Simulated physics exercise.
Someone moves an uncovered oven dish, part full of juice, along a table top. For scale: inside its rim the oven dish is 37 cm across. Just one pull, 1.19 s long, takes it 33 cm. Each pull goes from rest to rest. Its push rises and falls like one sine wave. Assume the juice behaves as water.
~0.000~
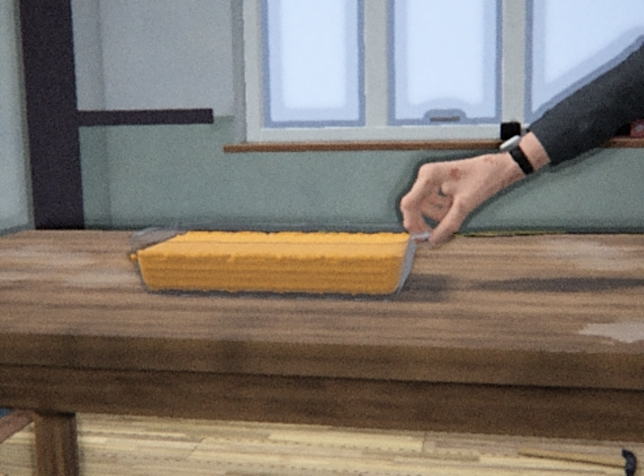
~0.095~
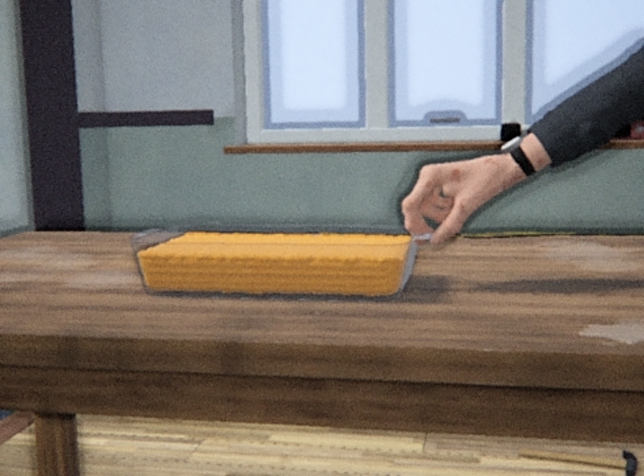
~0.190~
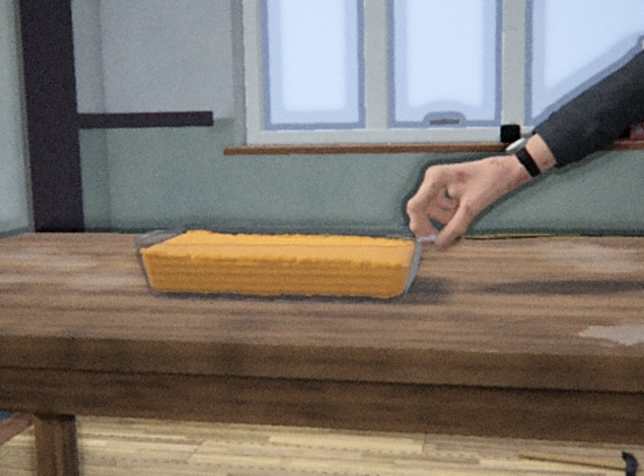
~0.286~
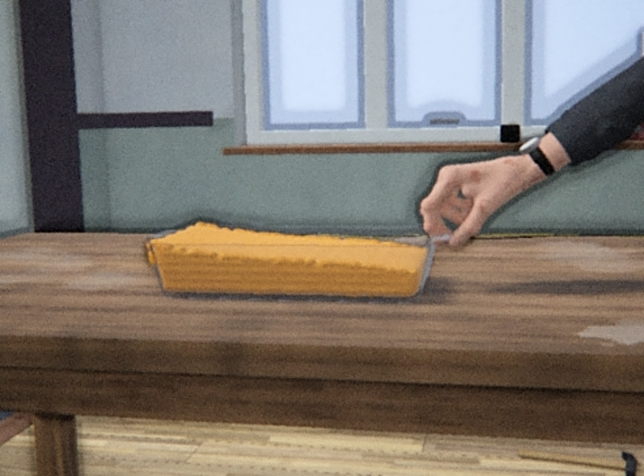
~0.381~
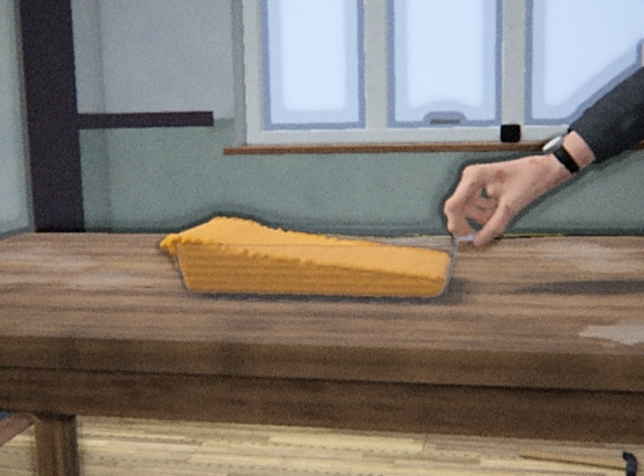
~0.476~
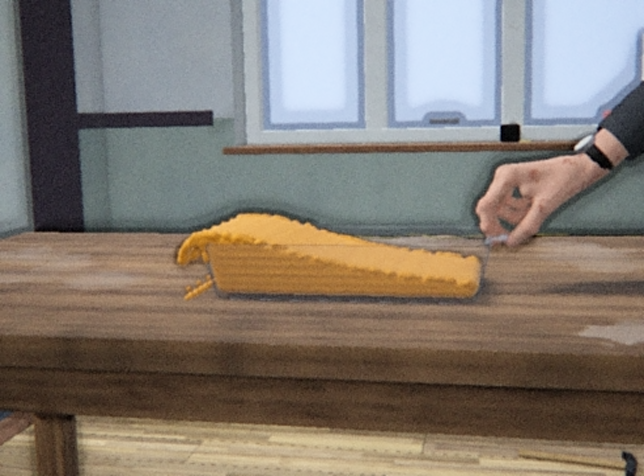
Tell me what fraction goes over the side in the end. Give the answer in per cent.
Roughly 28 percent of it.
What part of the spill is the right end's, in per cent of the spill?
70 %.
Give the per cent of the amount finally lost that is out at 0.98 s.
It works out to around 50 per cent.
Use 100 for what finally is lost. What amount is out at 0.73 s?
Close to 20 in a hundred.
By 0.73 s it has gone 24 cm; 5 per cent is out over the left end and 0 over the right.
By 0.98 s it has gone 32 cm; 5 per cent is out over the left end and 9 over the right.
By 1.24 s it has gone 33 cm; 5 per cent is out over the left end and 18 over the right.
By 1.49 s it has gone 33 cm; 6 per cent is out over the left end and 18 over the right.
At rest 28 per cent is out in all, 9 of it over the left end.
